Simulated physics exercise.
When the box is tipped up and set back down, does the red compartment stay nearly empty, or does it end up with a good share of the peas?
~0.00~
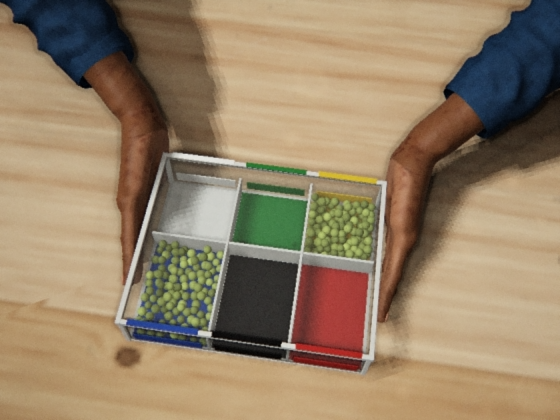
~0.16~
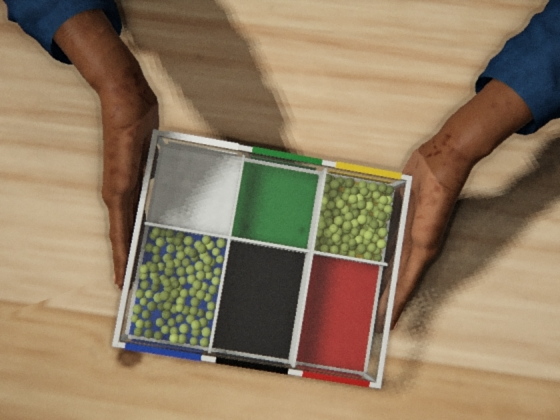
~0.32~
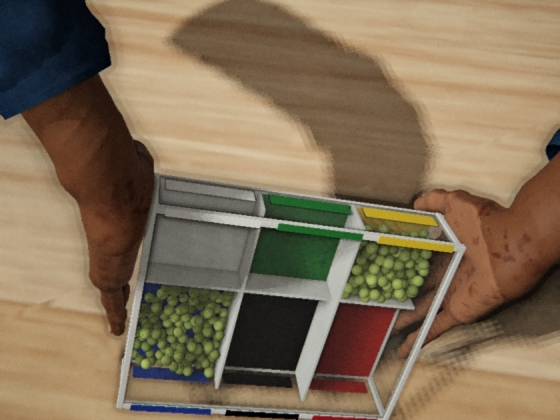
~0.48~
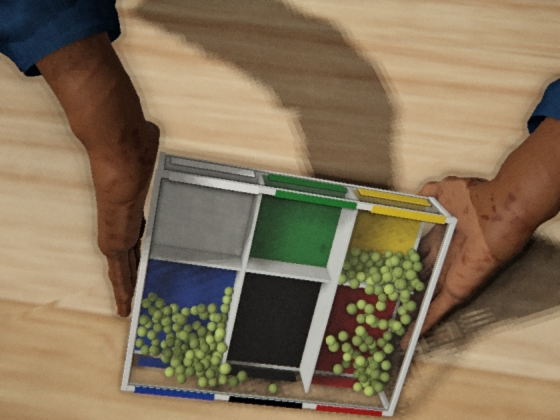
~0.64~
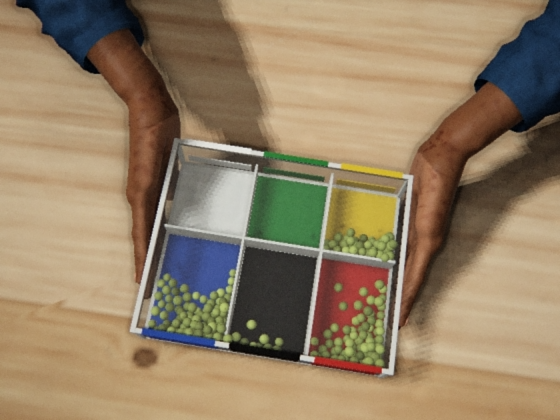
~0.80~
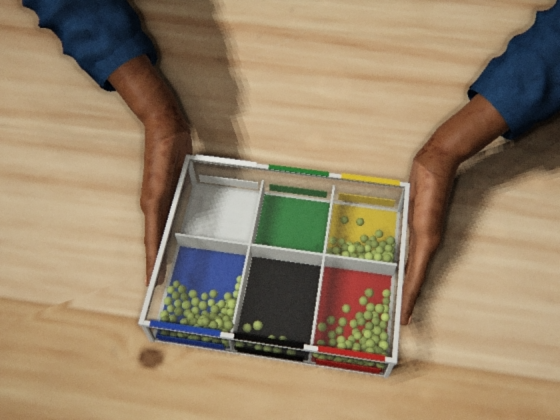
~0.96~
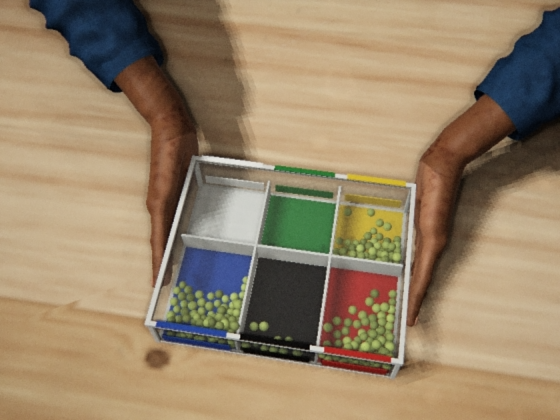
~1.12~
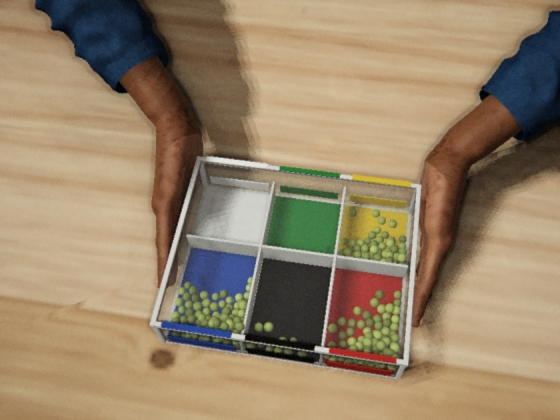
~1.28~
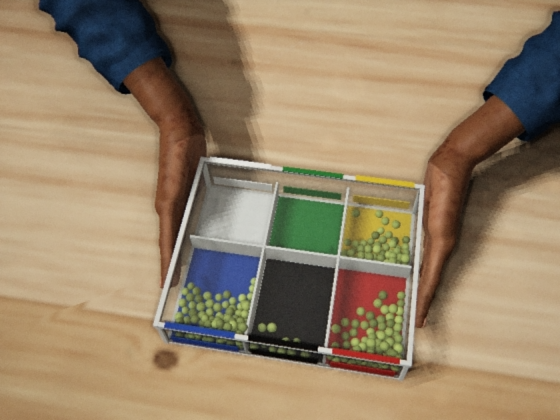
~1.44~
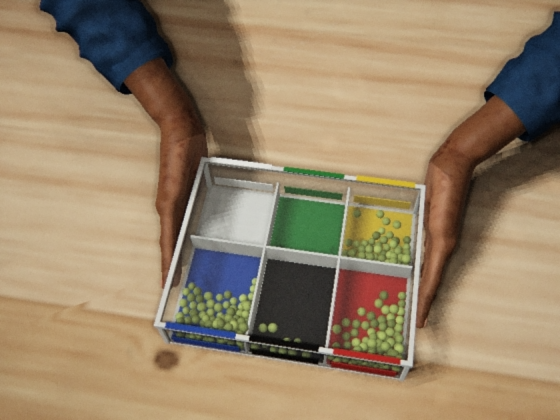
The red compartment ends up with a good share of the peas, many of them having spilled down from the yellow one. Blue and yellow also keep sizeable shares, while black has only a few and white and green have none.
To begin with, two hands hold a clear-lidded box with six coloured compartments on a wooden table, with green peas filling the blue and yellow ones. The hands tilt the box up steeply, and the peas slump toward its lower side. Many spill out of the yellow compartment into the red one below it. The hands then lower the box again, and a few peas show up in the black compartment. At the end it rests flat, with peas mostly in blue, red and yellow, a few in black, and none in white or green.
